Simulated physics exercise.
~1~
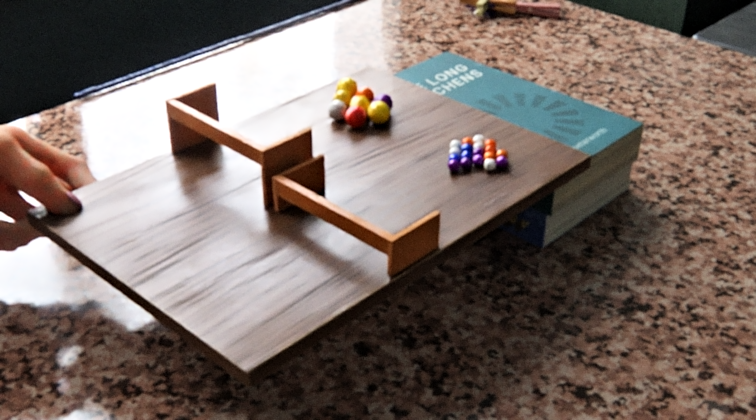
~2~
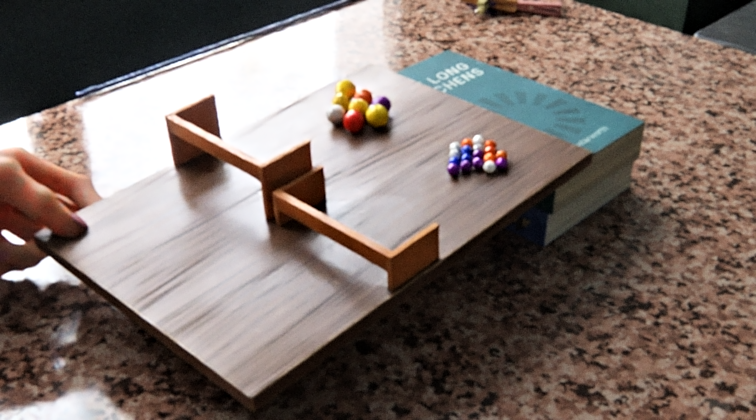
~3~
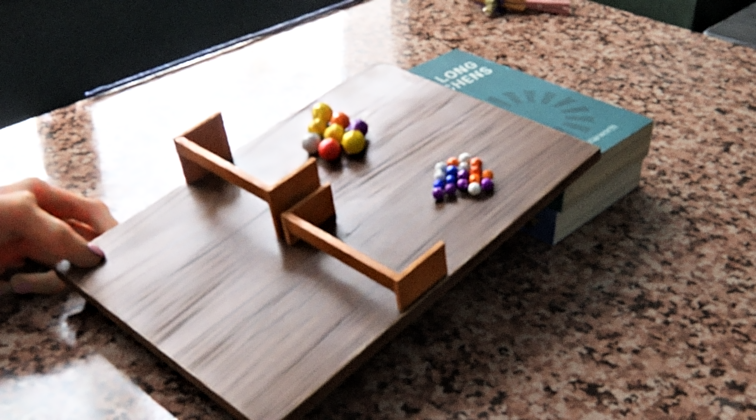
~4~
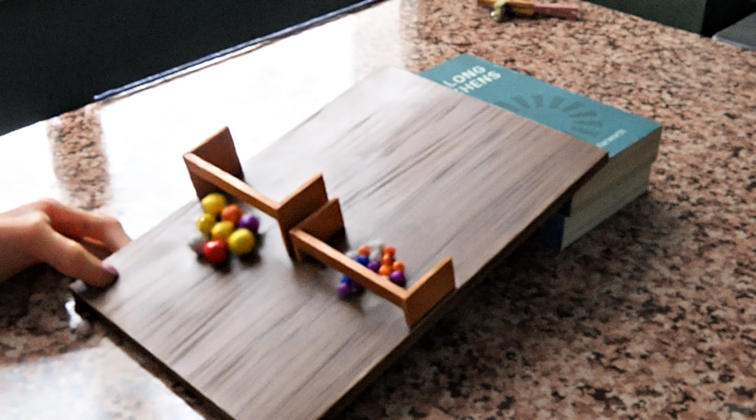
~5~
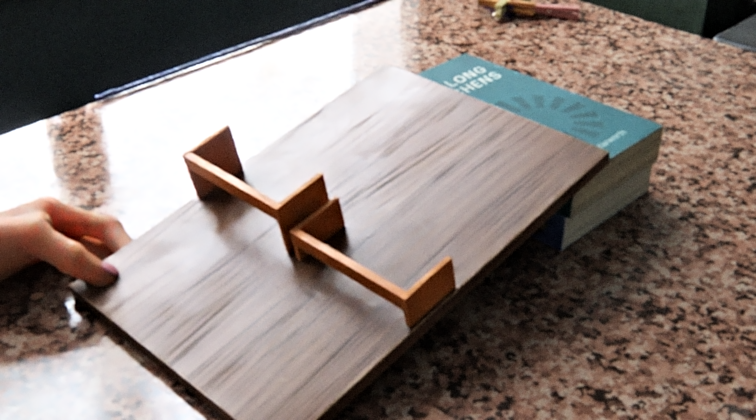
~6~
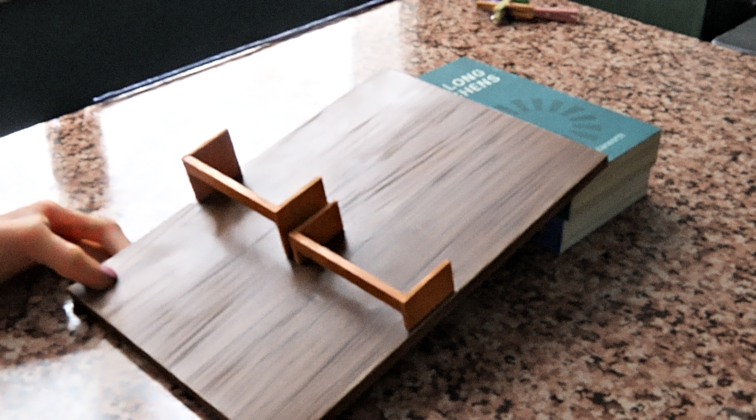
Two clusters of colourful balls slide down a tilting board, pass under orange bars, and disappear.
